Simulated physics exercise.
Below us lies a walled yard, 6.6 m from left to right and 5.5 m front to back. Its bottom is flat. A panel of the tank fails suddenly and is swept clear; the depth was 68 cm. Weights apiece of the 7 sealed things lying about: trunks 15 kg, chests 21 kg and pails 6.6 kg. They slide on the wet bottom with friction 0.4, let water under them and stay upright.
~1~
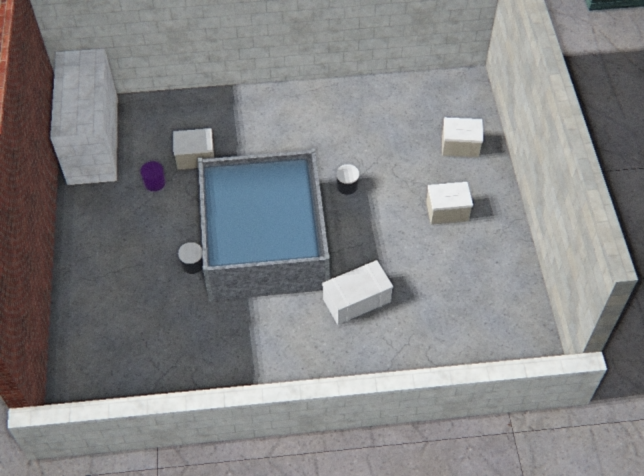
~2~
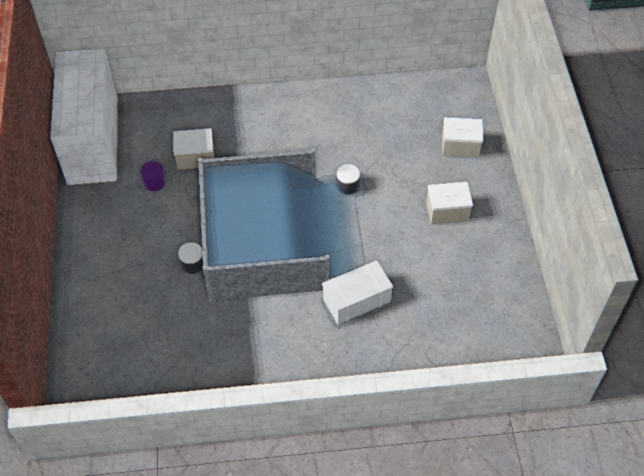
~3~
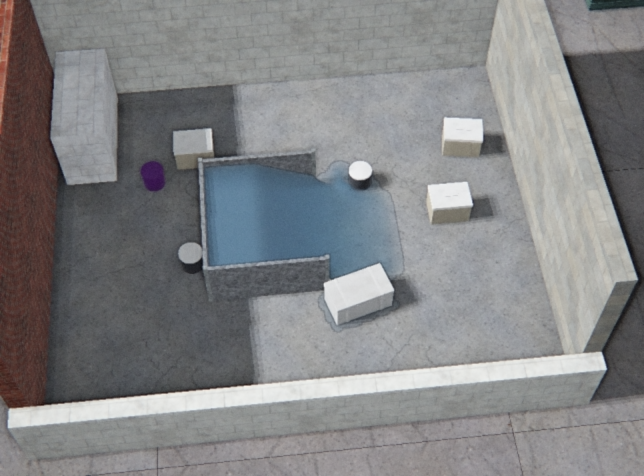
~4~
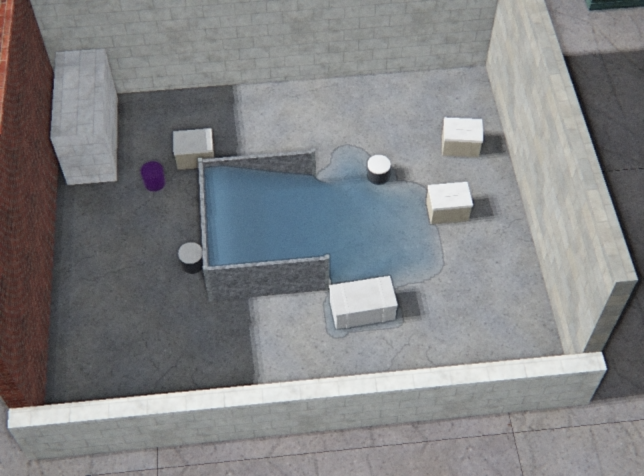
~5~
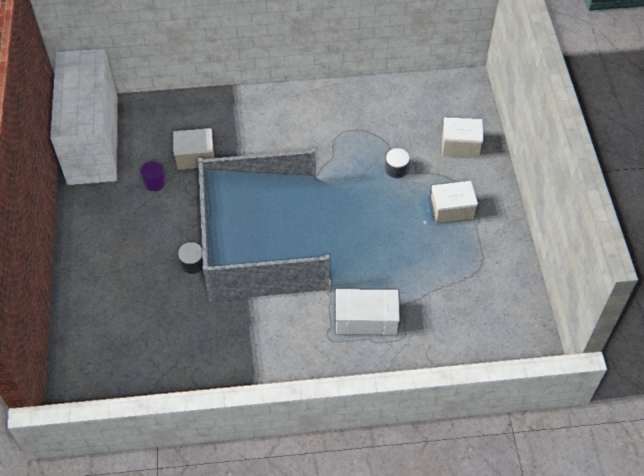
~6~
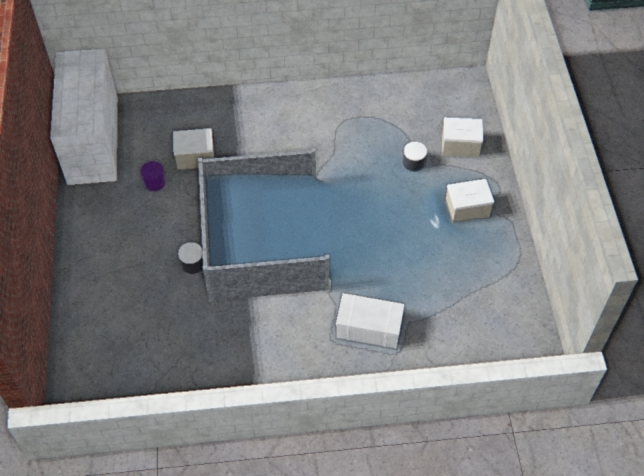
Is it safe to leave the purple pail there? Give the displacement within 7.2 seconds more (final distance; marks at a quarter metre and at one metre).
The purple pail holds its place.
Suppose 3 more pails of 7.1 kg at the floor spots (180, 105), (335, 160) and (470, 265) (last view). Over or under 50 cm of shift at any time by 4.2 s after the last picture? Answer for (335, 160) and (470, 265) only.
In turn: Short of it, more.
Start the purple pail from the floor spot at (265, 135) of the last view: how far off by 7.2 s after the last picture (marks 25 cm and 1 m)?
It is nudged along.
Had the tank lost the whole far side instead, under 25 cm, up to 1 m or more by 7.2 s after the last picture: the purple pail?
Then the purple pail travels far.
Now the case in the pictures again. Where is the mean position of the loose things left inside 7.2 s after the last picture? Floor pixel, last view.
Near (213, 176).
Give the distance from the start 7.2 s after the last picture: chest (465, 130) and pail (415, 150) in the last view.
In turn: 300 cm, 150 cm.
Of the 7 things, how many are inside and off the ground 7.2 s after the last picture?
1 of them.
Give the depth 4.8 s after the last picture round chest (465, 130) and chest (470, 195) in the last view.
About 5 and 7 cm.
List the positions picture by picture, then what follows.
The first frame shows the purple pail at (152, 170), on the bottom; water covers 2.5 m2; 0 of 7 have shifted.
The second frame shows the purple pail at (152, 170) rests on the ground; water covers 3.4 m2; 0 of 7 have shifted.
The third frame shows the purple pail at (152, 170) rests on the ground; 4.4 m2 under water; 1 of 7 have shifted.
The fourth frame shows the purple pail at (152, 170), on the bottom; water covers 5.7 m2; 2 of 7 have shifted.
The fifth frame shows the purple pail at (152, 170) rests on the ground; 7.1 m2 under water; 3 of 7 have shifted.
The sixth frame shows the purple pail at (152, 170), on the bottom; 8.9 m2 under water; 3 of 7 have shifted.
Then, 0.9 s after the last picture the purple pail is near (152, 170), 0.0 m from its start, aground; 1 afloat.
Then, 2.8 s after the last picture the purple pail is near (152, 170), 0.0 m from its start, aground; 2 afloat.
Then, 4.8 s after the last picture the purple pail is near (152, 170), 0.0 m from its start, aground; 0 afloat.
Then, 7.2 s after the last picture the purple pail is near (152, 170), 0.0 m from its start, aground; 1 afloat.
